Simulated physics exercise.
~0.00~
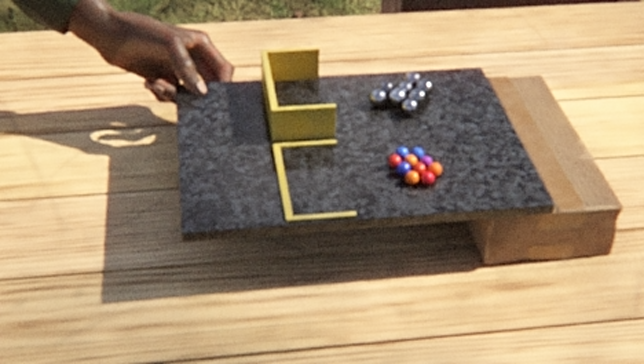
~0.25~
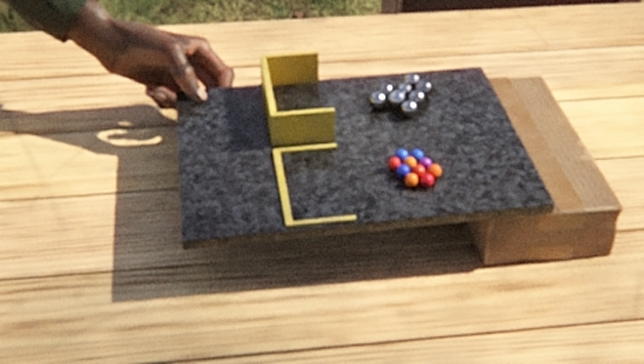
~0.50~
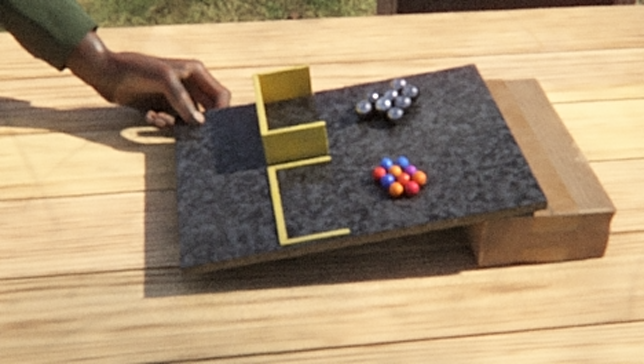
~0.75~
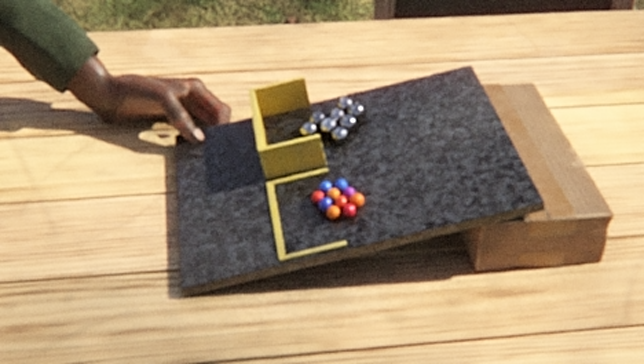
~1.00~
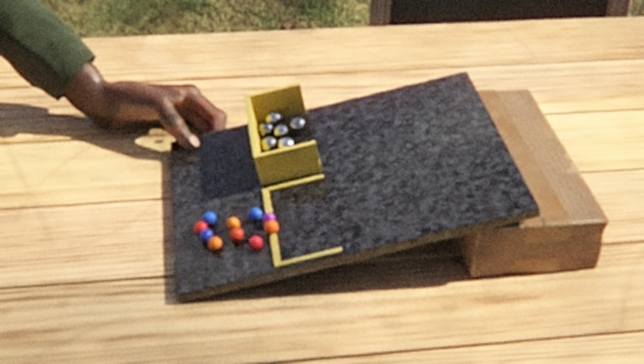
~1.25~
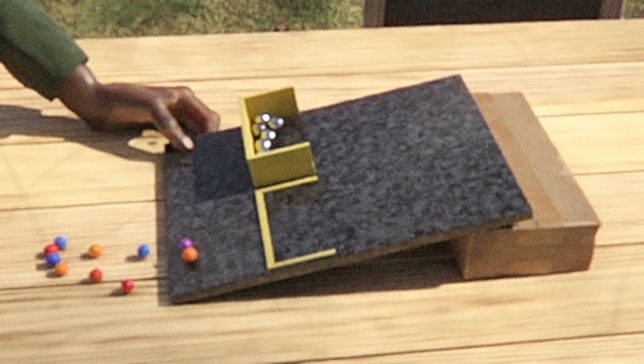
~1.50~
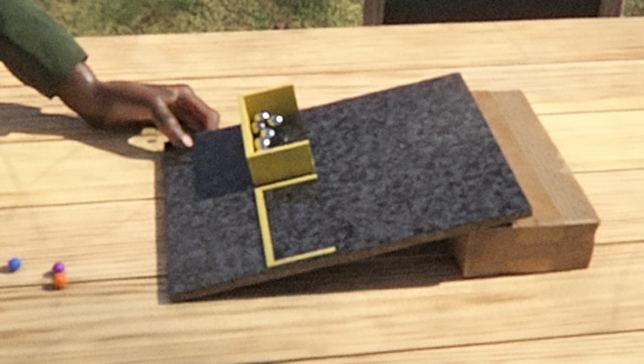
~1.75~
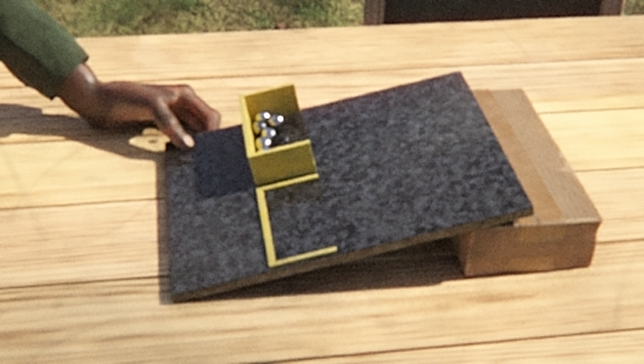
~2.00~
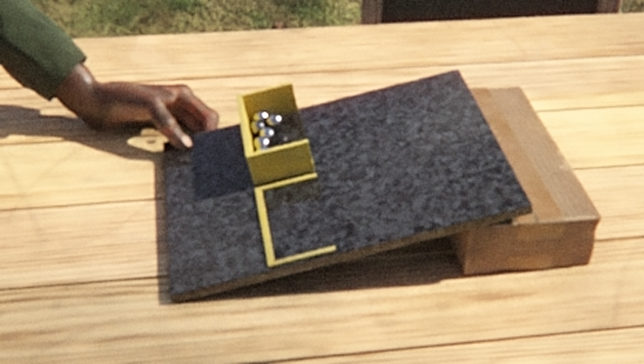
A dark speckled board lies across a pale wooden table outdoors, seen from above at an angle, its right end on a wooden block and a hand at its left end. Shiny silver balls sit on the far side and red, orange and blue balls on the near side, each to the right of a yellow bar, the far one tall and the near one low. The hand lowers the left end, and both groups roll left. The coloured balls pass over the low bar, roll off the board and leave view. The silver balls stay gathered behind the tall bar, the board still sloping.
